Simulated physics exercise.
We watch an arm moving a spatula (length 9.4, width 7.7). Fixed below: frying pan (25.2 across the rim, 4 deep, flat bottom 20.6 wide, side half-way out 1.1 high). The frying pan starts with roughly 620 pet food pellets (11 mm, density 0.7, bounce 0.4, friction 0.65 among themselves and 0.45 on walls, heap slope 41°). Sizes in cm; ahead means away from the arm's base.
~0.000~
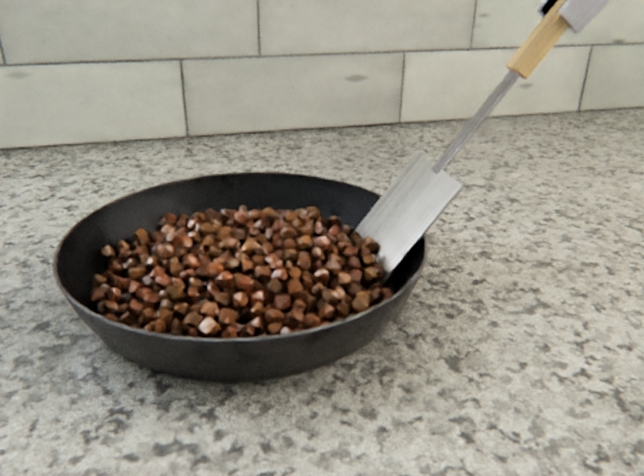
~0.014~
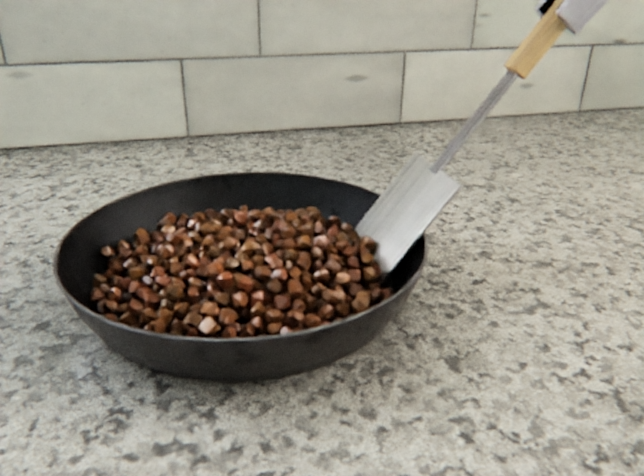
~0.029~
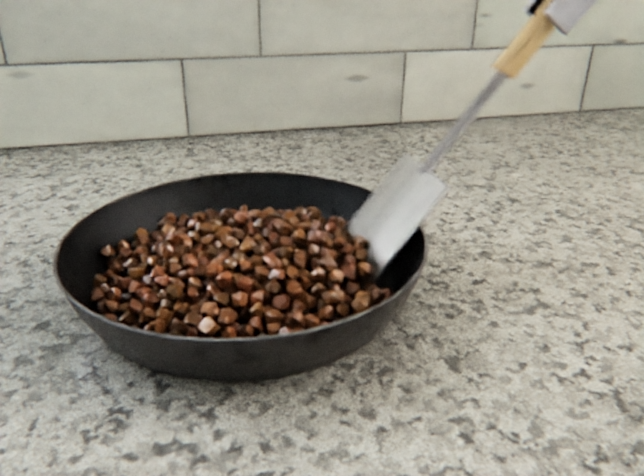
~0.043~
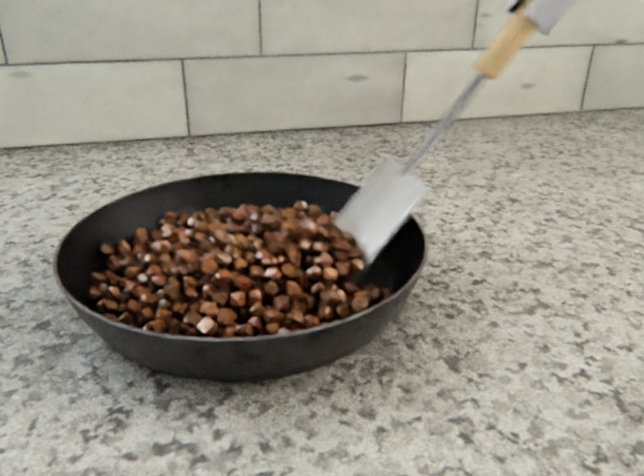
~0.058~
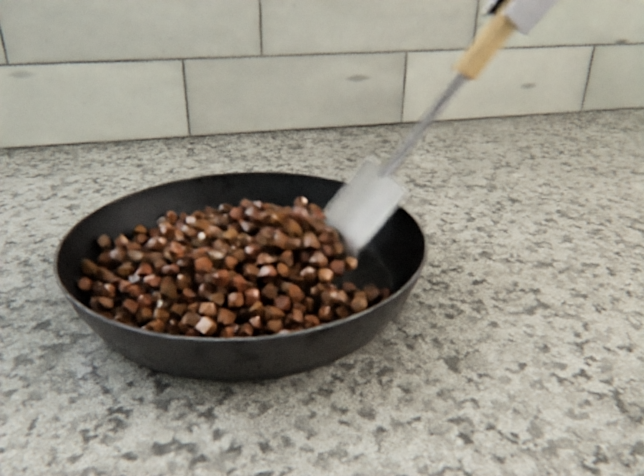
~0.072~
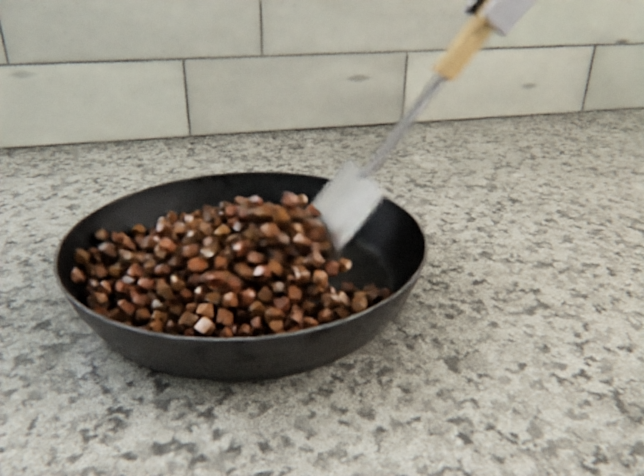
A spatula moves left through a dark frying pan, pushing brown pellets into a heap.
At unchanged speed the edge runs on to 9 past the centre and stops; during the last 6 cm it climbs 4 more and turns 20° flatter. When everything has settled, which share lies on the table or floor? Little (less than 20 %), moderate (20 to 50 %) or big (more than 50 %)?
Answer: Moderate; 20 to 50 % of the pet food pellets finish on the table or floor.
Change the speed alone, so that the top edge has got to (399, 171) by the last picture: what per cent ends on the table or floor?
About 15 per cent.
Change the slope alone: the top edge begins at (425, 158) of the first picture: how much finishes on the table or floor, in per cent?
About 25 per cent.
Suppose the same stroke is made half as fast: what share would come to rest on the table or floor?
It would be near 10 per cent.
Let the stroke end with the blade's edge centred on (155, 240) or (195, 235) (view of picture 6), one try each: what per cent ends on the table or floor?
About 20 and 15 per cent.
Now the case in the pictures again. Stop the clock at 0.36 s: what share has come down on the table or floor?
Roughly 20 per cent.
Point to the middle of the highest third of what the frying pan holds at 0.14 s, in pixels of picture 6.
Near (181, 240).
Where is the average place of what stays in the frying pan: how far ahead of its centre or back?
Some 3.0 cm ahead.
After 0.11 s, sloping 52°, highest piece 8 above the table; 621 in the frying pan.
After 0.14 s, sloping 46°, highest piece 9 above the table; 621 in the frying pan.
After 0.36 s, sloping 32°, highest piece 16 above the table; 446 in the frying pan, 132 on the table or floor, 43 on the blade or in flight.
After 1.41 s, sloping 32°, highest piece 4 above the table; 446 in the frying pan, 175 on the table or floor.
At rest, 446 in the frying pan, 175 on the table or floor. That is 28 % on the table or floor.
